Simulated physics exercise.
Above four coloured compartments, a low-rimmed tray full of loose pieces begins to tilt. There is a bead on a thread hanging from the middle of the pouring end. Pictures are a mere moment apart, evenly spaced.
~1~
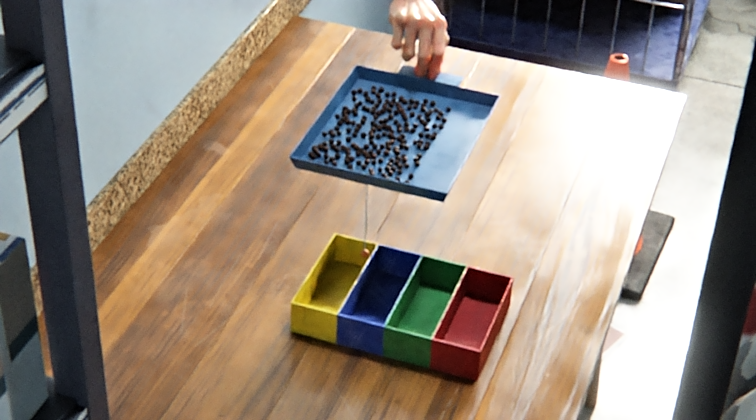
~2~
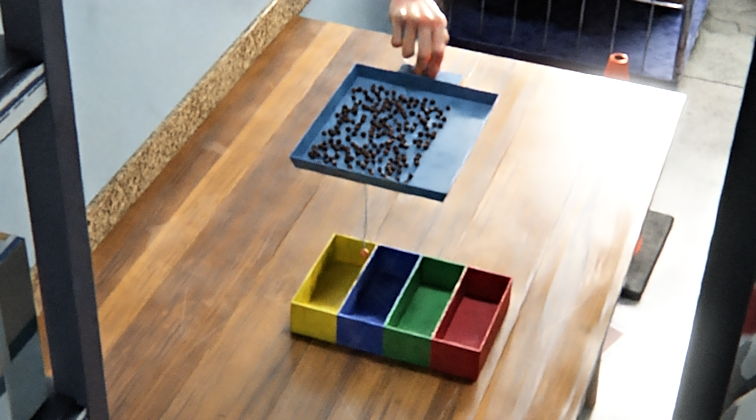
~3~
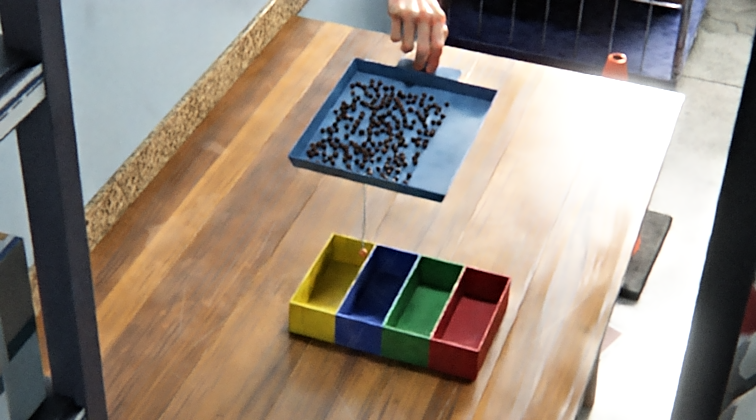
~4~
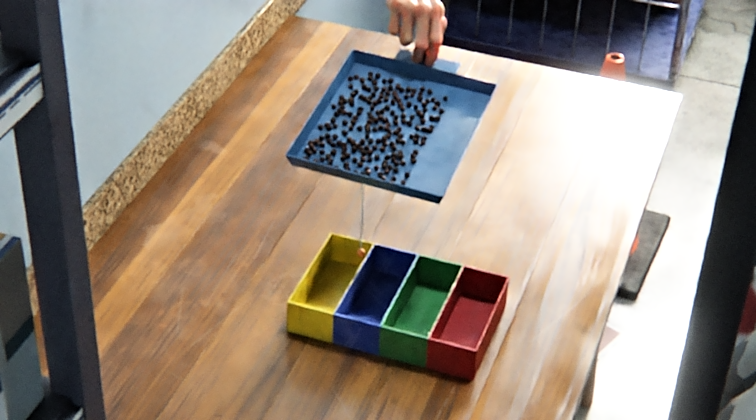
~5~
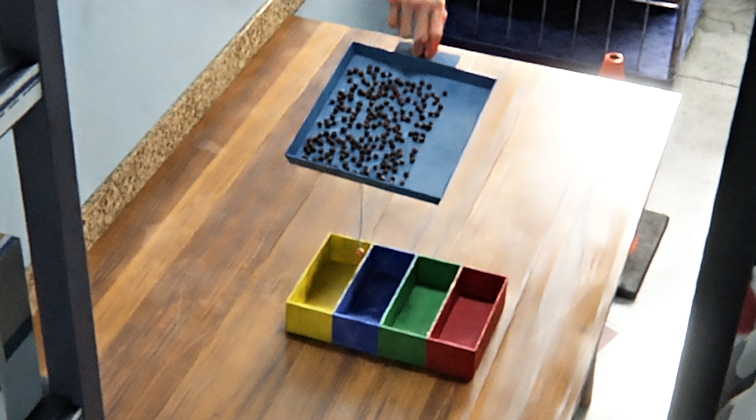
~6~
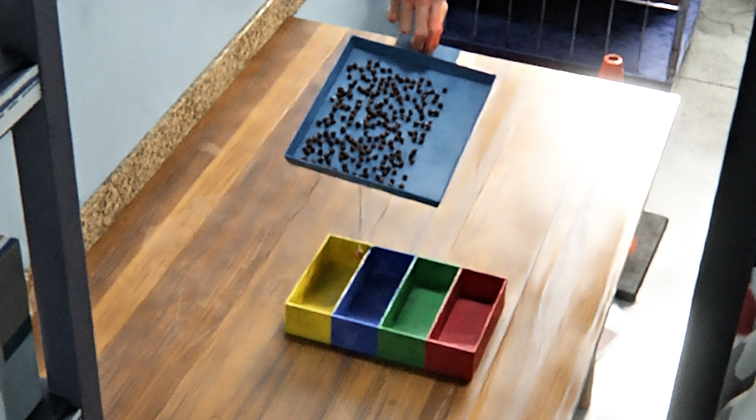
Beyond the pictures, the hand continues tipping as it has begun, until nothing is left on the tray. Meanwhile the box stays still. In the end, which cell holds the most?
The green cell holds the most.
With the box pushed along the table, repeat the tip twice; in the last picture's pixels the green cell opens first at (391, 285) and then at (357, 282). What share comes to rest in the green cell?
You'd get 40 in a hundred the first time and 10 in a hundred the second.
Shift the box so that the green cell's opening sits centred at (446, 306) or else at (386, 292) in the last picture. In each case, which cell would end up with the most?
The blue cell first, the red one second.
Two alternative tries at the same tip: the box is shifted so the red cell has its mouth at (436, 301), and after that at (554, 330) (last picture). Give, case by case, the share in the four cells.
Close to 100 %, followed by close to 80 %.
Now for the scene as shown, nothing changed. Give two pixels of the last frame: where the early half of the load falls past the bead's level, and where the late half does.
For the early half I get (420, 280), and for the late half (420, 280).
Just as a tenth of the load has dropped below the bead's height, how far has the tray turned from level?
About 85°.
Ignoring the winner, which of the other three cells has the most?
The blue one.
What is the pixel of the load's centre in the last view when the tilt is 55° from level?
Near (392, 179).
Just after the last frame, tray tipped steeply; almost all on the tray; just a few in the green cell; just a few in the blue cell; just a few falling or outside the box.
A moment on, tray tipped right over; roughly a third on the tray; roughly a third in the green cell; about a tenth in the blue cell; just a few in the red cell; roughly a quarter falling or outside the box.
Further on, tray tipped past a quarter turn; the larger part in the green cell; roughly a quarter in the blue cell; just a few in the red cell; just a few in the yellow cell; just a few falling or outside the box.
When it is over, tray tipped past a quarter turn; the larger part in the green cell; roughly a quarter in the blue cell; just a few in the red cell; just a few in the yellow cell; just a few outside the box.
